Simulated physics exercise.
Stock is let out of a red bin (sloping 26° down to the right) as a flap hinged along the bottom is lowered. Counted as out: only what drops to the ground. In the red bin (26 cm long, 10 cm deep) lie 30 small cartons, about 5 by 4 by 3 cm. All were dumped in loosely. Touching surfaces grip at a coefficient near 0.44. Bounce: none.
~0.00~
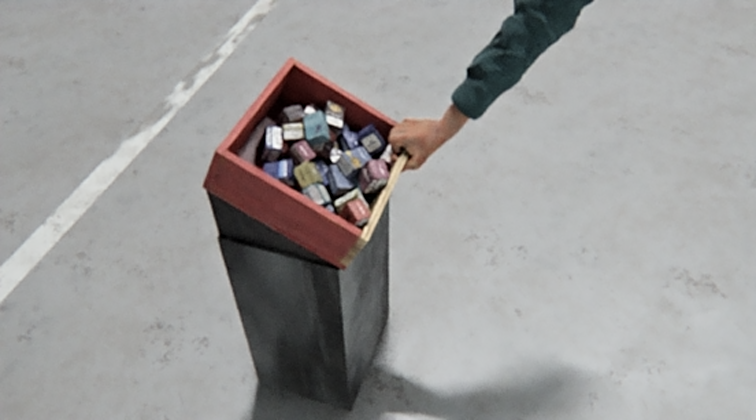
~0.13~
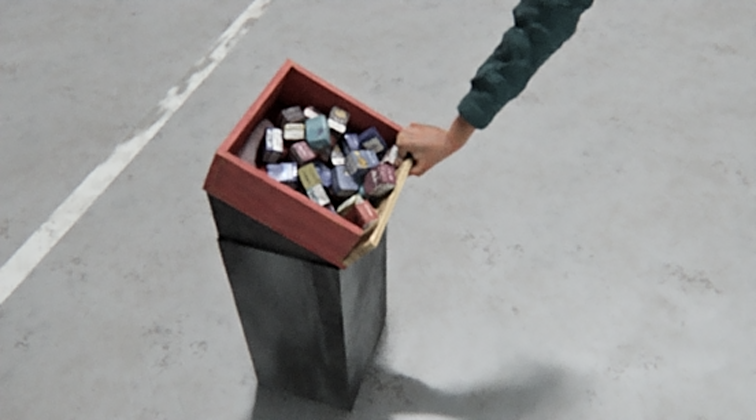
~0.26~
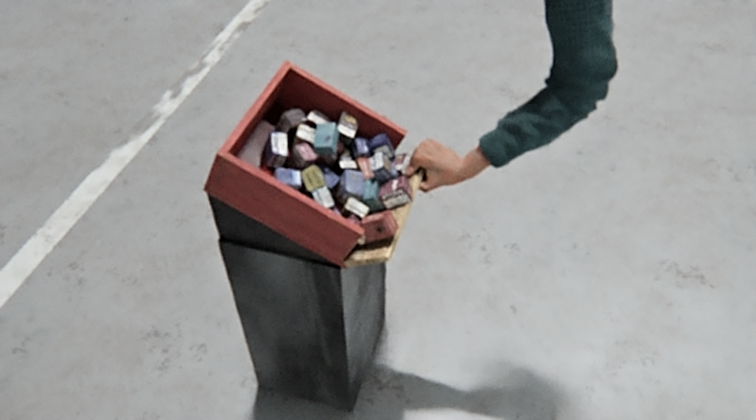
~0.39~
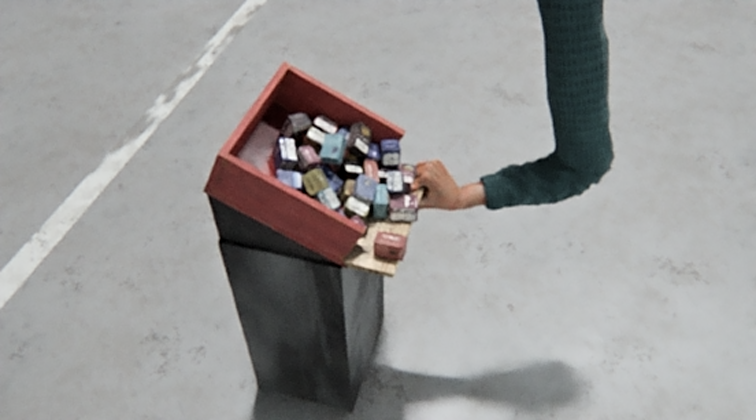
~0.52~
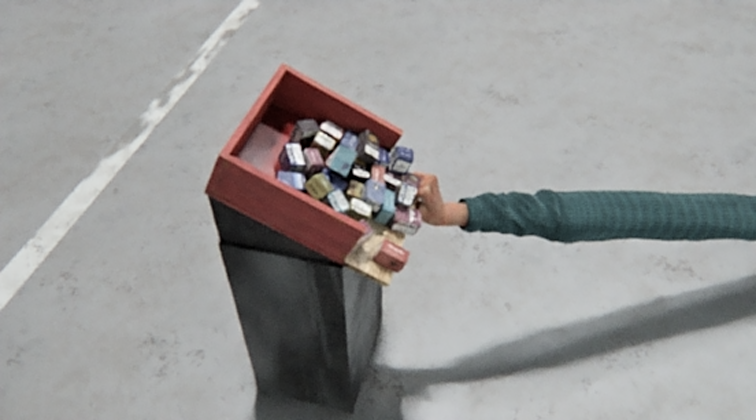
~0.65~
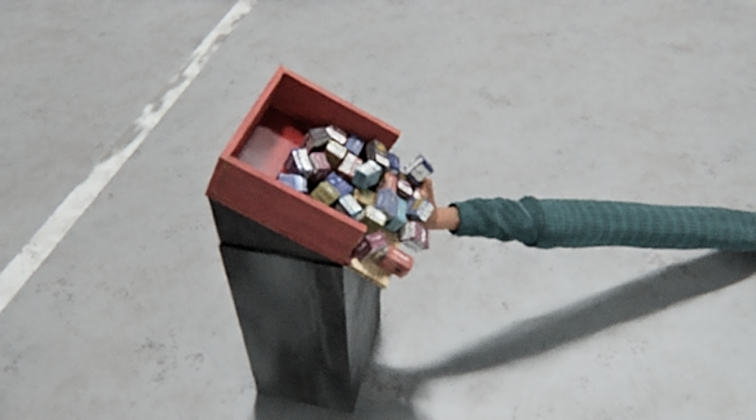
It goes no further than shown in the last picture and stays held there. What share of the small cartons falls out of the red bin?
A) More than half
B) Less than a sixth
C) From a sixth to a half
A, more than half.
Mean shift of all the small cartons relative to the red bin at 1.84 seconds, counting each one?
Mean shift: Around 36 cm, rightward.
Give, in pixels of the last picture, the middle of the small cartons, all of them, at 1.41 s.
The middle is around (454, 374).
After 0.84 s, 4 of 30 out of the red bin.
After 1.08 s, 15 of 30 out of the red bin.
After 1.41 s, 23 of 30 out of the red bin.
Final count (at 1.84 s), 30 of 30 out of the red bin. Asked share, 30 of 30, 100 per cent.
